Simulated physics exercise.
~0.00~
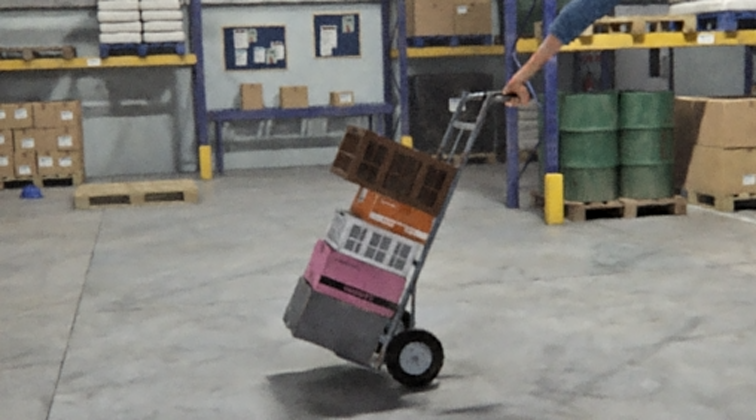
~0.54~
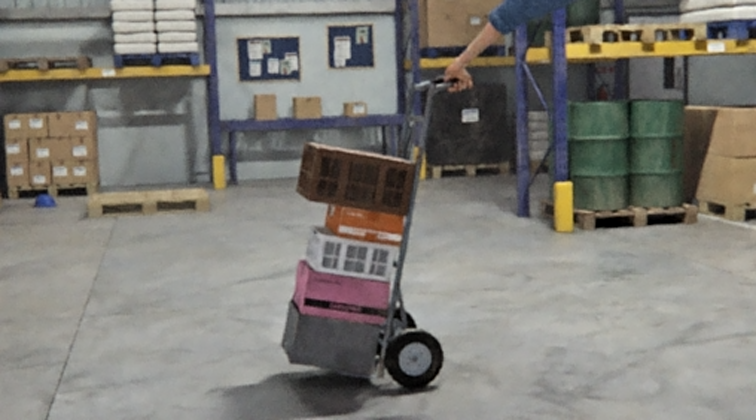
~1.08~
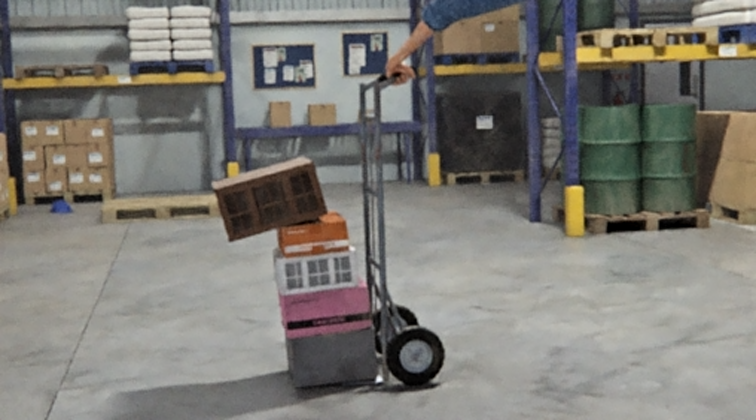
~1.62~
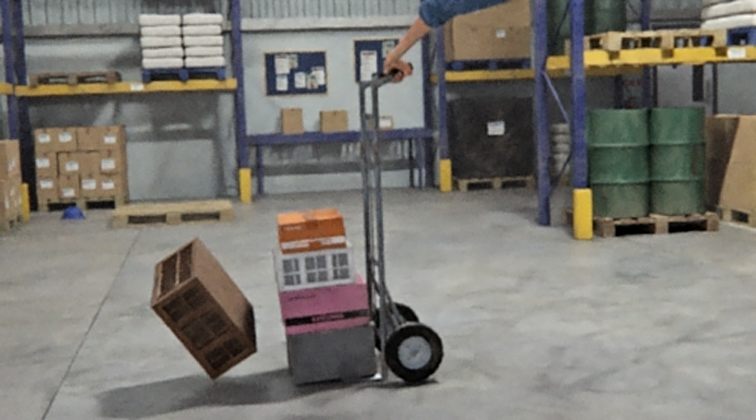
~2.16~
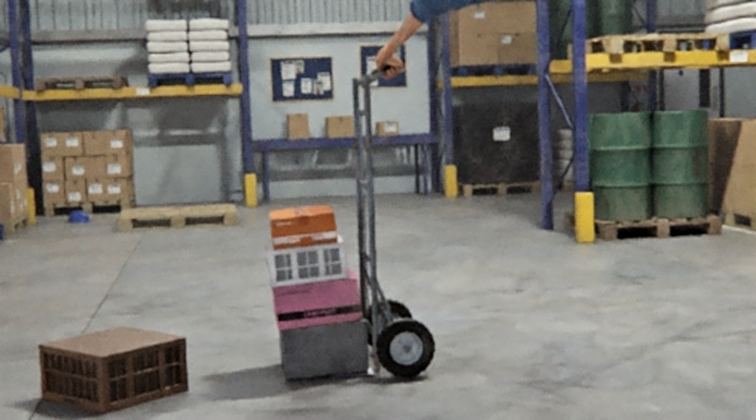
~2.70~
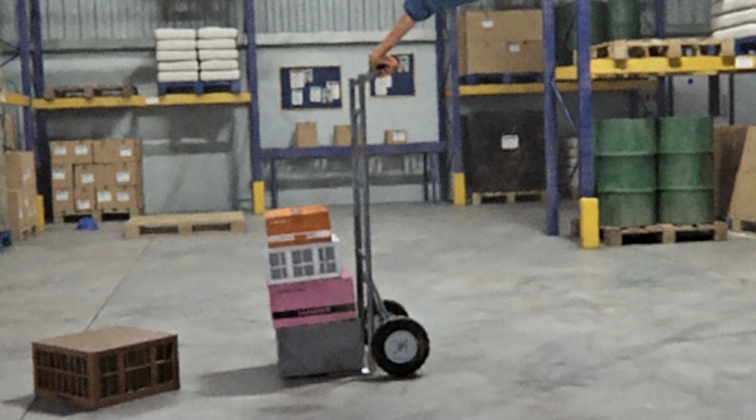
A hand truck stacked with a brown crate, orange parcel, white crate, pink box and grey box is swung upright by a person's hand, and the brown crate slides off the top, tumbles left and ends resting on the warehouse floor while the others stay stacked.
